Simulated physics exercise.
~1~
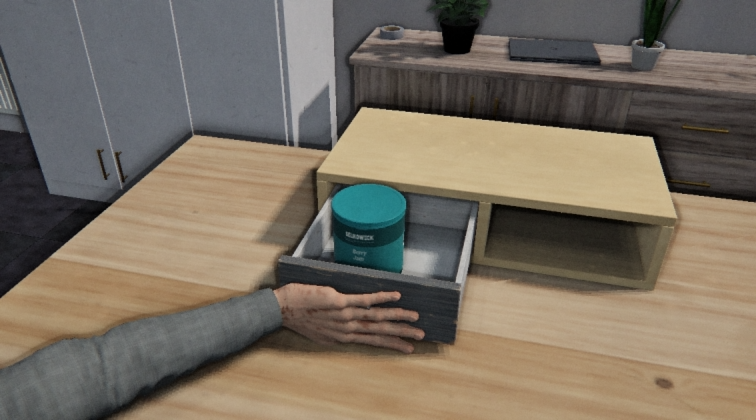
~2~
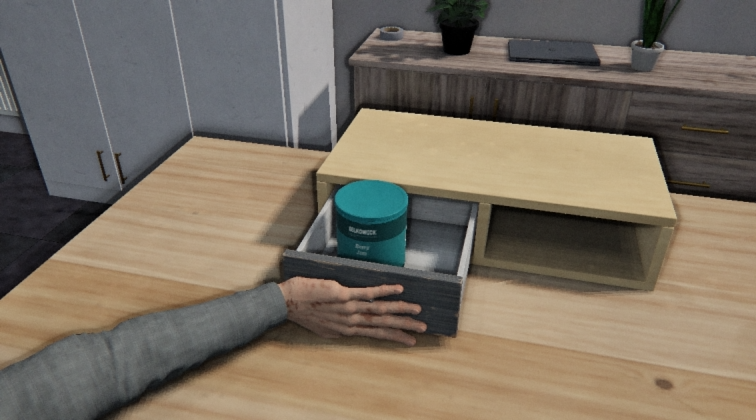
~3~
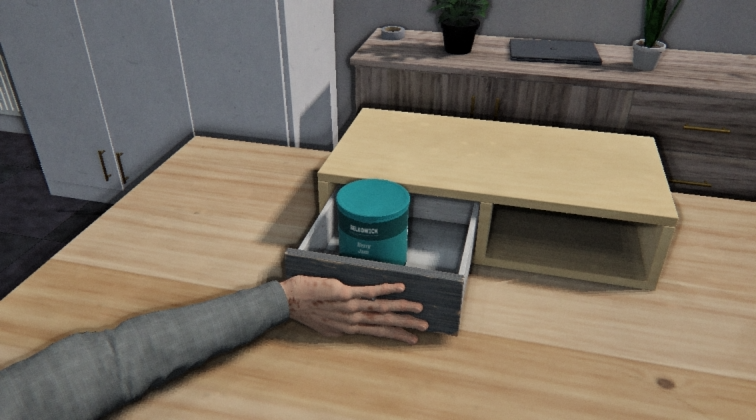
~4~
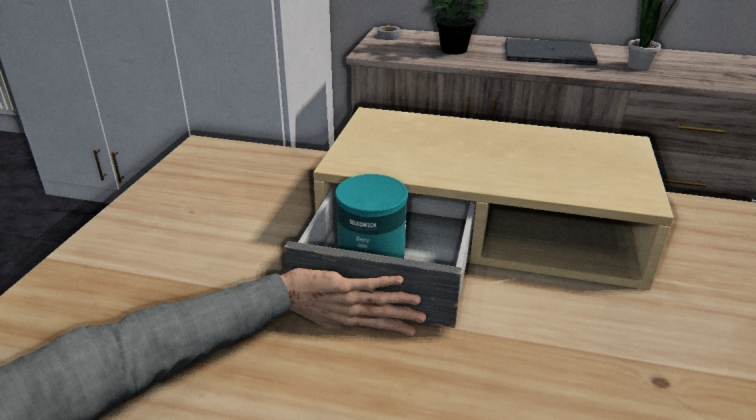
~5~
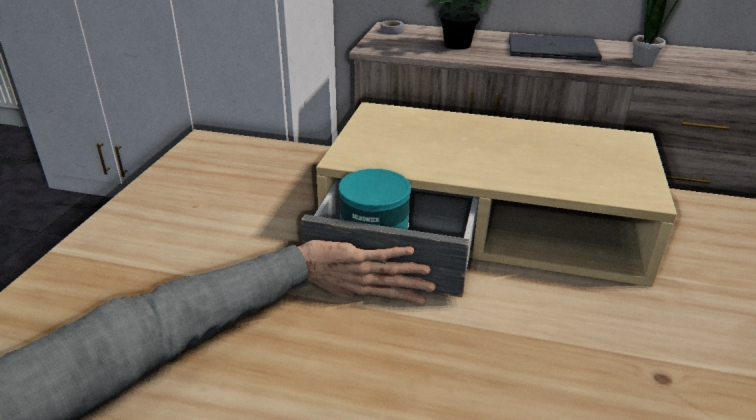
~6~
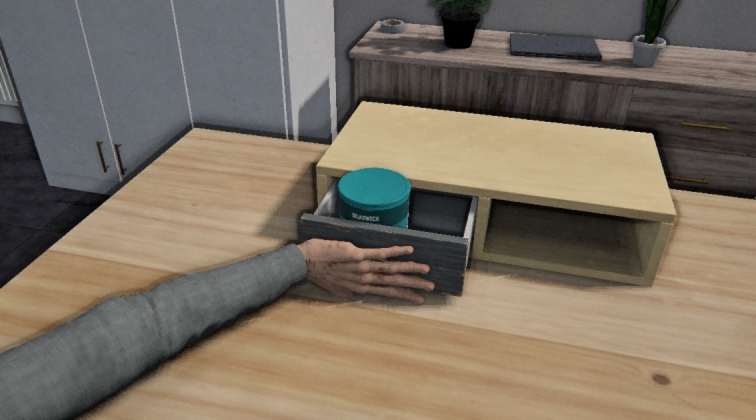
A grey drawer holding a turquoise tub slides partway into a pale wooden chest on a table as a hand pushes its front, moving slightly at first and then further, and it ends still partly open with the hand resting against it.
